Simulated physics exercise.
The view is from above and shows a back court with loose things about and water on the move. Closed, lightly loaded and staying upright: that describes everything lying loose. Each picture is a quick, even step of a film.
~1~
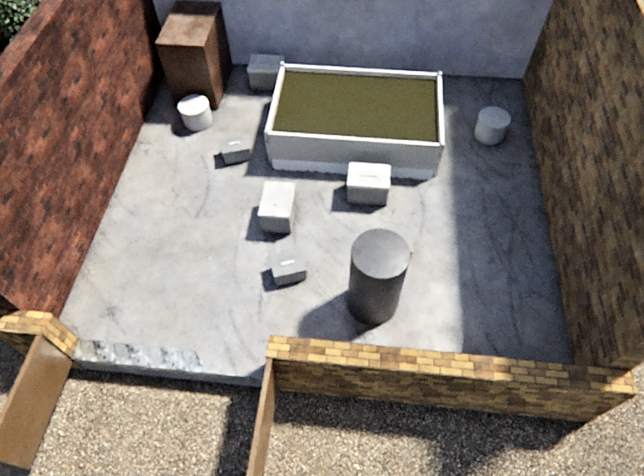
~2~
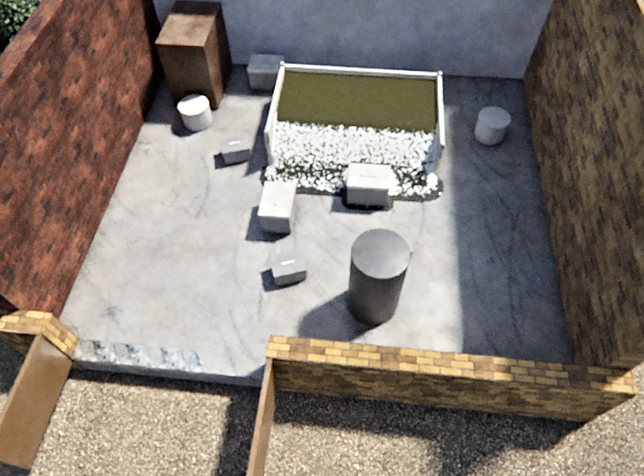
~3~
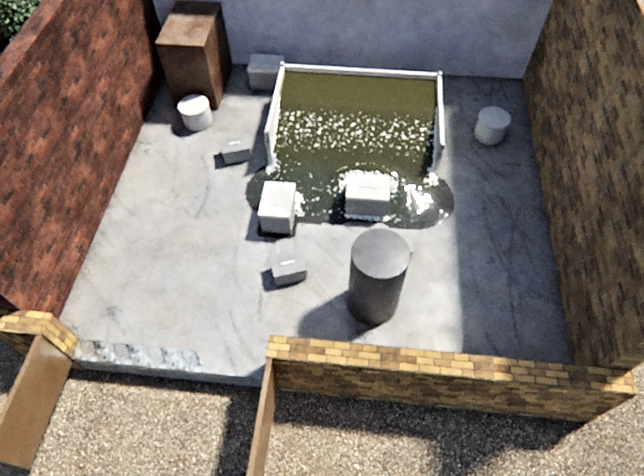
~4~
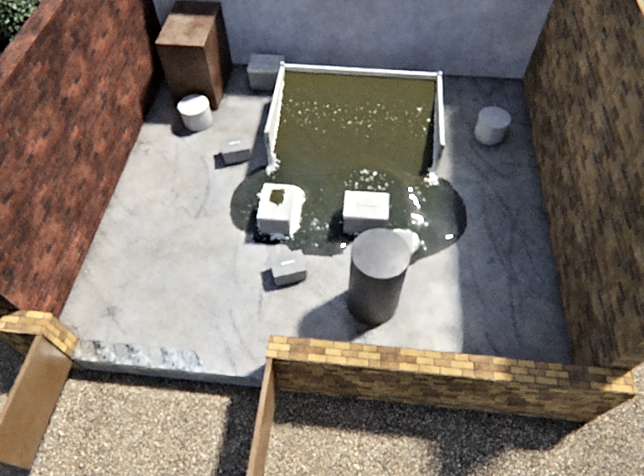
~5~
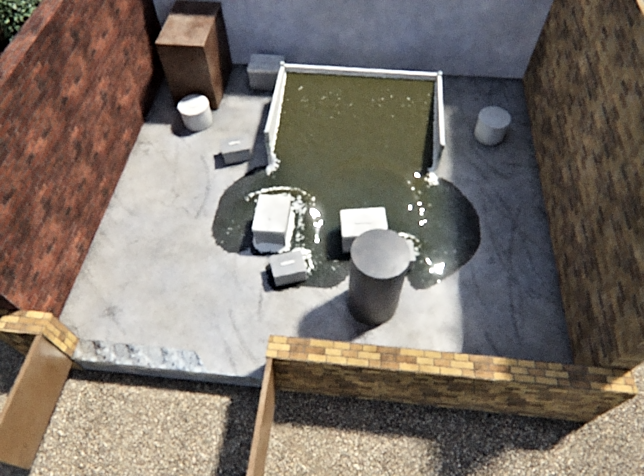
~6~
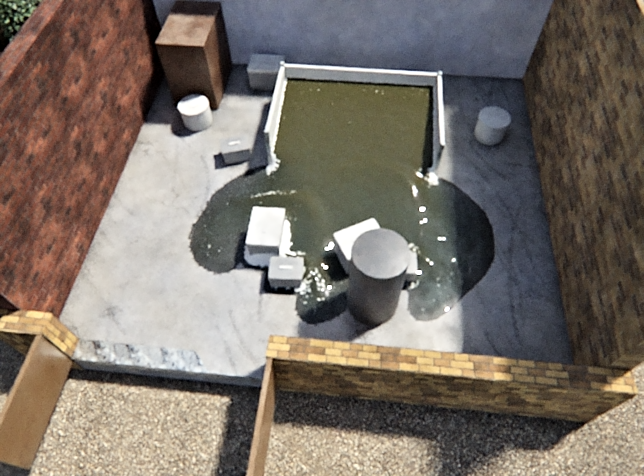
Green water pouring from a raised walled tank in a brick-walled court, spreading across the floor and nudging pale boxes forward.
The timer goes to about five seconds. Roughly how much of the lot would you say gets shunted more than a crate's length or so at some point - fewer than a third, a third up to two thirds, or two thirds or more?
A third to two thirds of the things get pushed well away.
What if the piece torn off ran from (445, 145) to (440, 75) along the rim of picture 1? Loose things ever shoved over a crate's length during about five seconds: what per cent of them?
About 20 per cent.
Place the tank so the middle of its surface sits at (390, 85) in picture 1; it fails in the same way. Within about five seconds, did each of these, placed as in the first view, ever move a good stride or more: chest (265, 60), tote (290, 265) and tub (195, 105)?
First never went far, then displaced far, then never went far.
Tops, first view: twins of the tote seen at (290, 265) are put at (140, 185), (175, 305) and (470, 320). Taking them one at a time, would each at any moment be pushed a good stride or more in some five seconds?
First remains in place, second driven off, third driven off.
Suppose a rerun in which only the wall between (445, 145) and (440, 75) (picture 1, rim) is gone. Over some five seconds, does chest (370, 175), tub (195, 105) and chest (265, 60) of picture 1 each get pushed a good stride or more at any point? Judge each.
First stays short of it, second stays short of it, third covers that distance.
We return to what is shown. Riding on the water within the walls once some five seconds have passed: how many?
The answer would be 0.
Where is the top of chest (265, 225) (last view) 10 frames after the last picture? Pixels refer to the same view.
Position: About (133, 352).
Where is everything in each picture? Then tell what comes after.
The first frame shows a chest at (369, 175) rests on the ground; a chest at (277, 198), on the bottom; 0 of 8 have shifted.
The second frame shows a chest at (369, 175) rests on the ground; a chest at (277, 198), on the bottom; 0 of 8 have shifted.
The third frame shows a chest at (368, 186) rests on the ground, close to its start; a chest at (277, 199), on the bottom; 1 of 8 have shifted.
The fourth frame shows a chest at (367, 204) rests on the ground, a stride from its start; a chest at (277, 201) rests on the ground, close to its start; 1 of 8 have shifted.
The fifth frame shows a chest at (364, 222), on the bottom, a stride from its start; a chest at (272, 212) rests on the ground, close to its start; 3 of 8 have shifted.
The sixth frame shows a chest at (361, 238), on the bottom, a stride from its start; a chest at (266, 226) rests on the ground, a stride from its start; 4 of 8 have shifted.
A moment on, 4 of 8 are well off their spots; 0 afloat.
Next, 4 of 8 are well off their spots; 2 afloat.
Later, 4 of 8 are well off their spots; 1 afloat.
In the end, 4 of 8 are well off their spots, and 4 have been at some point; 0 afloat.
